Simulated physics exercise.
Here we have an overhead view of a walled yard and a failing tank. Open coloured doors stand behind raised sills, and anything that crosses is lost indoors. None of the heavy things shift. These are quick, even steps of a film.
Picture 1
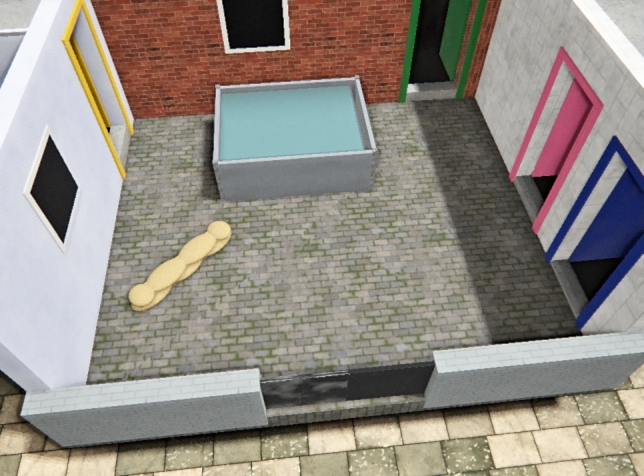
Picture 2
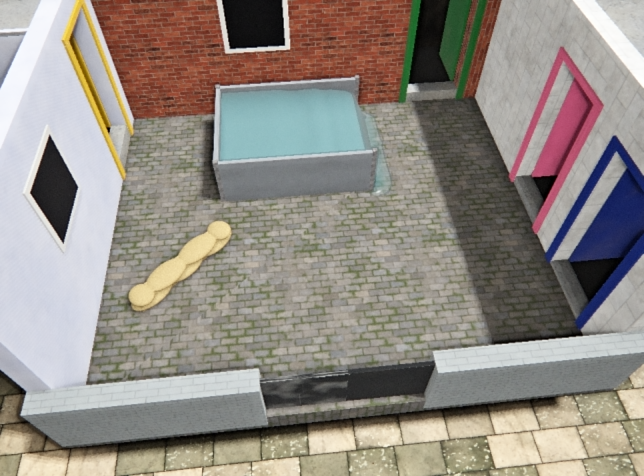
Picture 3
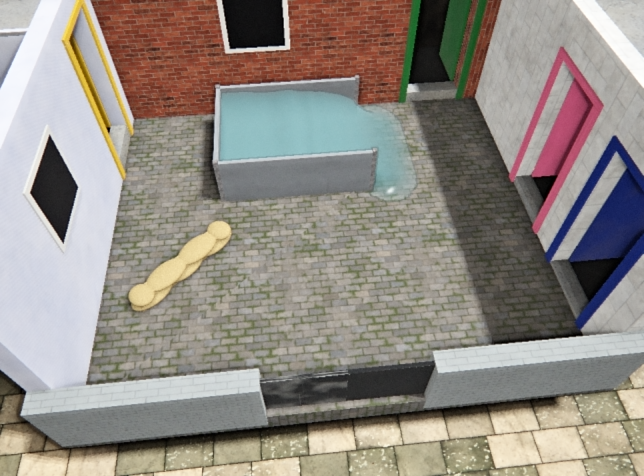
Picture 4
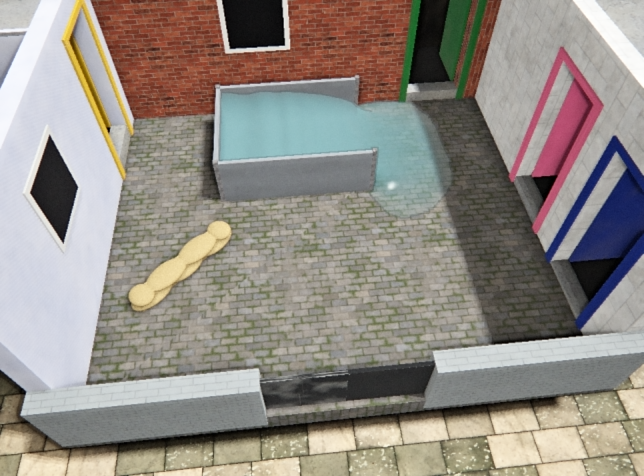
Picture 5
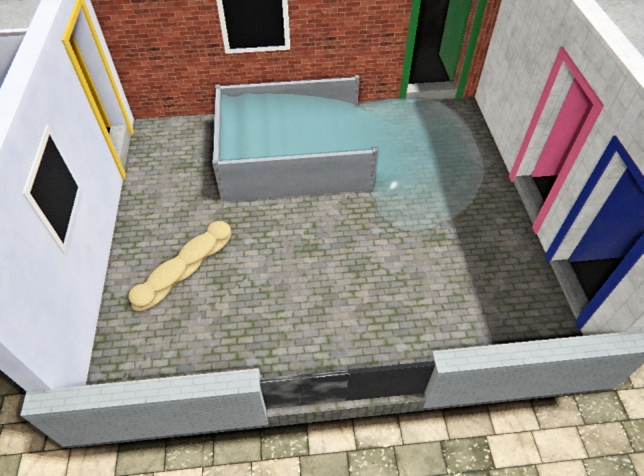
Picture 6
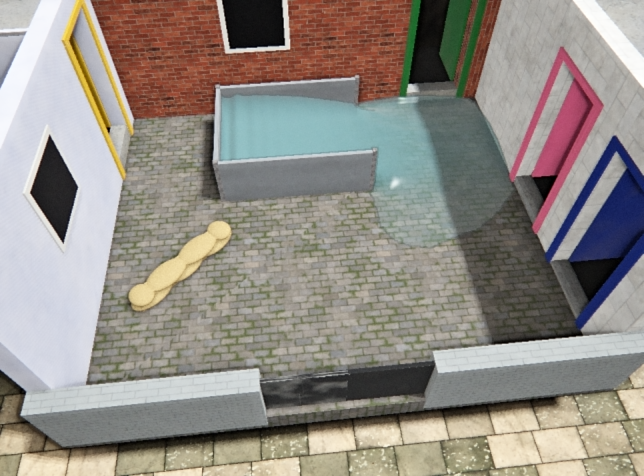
Pale blue water sits level in a grey open tank against the red brick wall of a paved yard, seen from above by a still camera. A yellow door frame stands left, green at the back, pink and blue on the right, with a pale yellow knobbly shape lying on the paving. The water pours out through the tank's right side and spreads rightward and forward in a widening, rounded sheet.
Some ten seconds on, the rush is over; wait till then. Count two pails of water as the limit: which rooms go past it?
The pink door goes past it; the yellow door stays within it; the green door goes past it; the blue door goes past it.
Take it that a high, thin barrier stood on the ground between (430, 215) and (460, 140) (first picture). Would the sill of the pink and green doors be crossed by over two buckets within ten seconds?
Log - pink door: Below the line; green door: Above the line.
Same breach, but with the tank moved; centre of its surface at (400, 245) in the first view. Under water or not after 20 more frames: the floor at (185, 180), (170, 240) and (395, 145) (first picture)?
Spared, spared, hit.
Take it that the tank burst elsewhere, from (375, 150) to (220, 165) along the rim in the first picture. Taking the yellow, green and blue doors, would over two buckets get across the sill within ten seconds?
Result - yellow door: Within bounds; green door: Within bounds; blue door: Beyond the limit.
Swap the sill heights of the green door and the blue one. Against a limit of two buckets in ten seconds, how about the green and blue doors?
Result - green door ends up above, blue door ends up below.
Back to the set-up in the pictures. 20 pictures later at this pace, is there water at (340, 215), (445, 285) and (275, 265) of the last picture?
In that order the points end up high and dry, soaked and high and dry.
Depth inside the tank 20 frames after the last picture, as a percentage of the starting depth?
Estimate: Some 18 %.
A moment on, water covers 25 % of the floor; the pink door under two buckets in, the yellow door not reached, the green door wet at the sill, nothing in, the blue door not reached.
Next, water covers 30 % of the floor; the pink door over two buckets in, the yellow door not reached, the green door over two buckets in, the blue door under two buckets in.
Then, water covers 45 % of the floor; the pink door far over two buckets in, the yellow door not reached, the green door far over two buckets in, the blue door over two buckets in.
Later, water covers 80 % of the floor; the pink door far over two buckets in, the yellow door wet at the sill, nothing in, the green door far over two buckets in, the blue door far over two buckets in.
In the end, water covers 95 % of the floor; the pink door far over two buckets in, the yellow door wet at the sill, nothing in, the green door far over two buckets in, the blue door far over two buckets in.
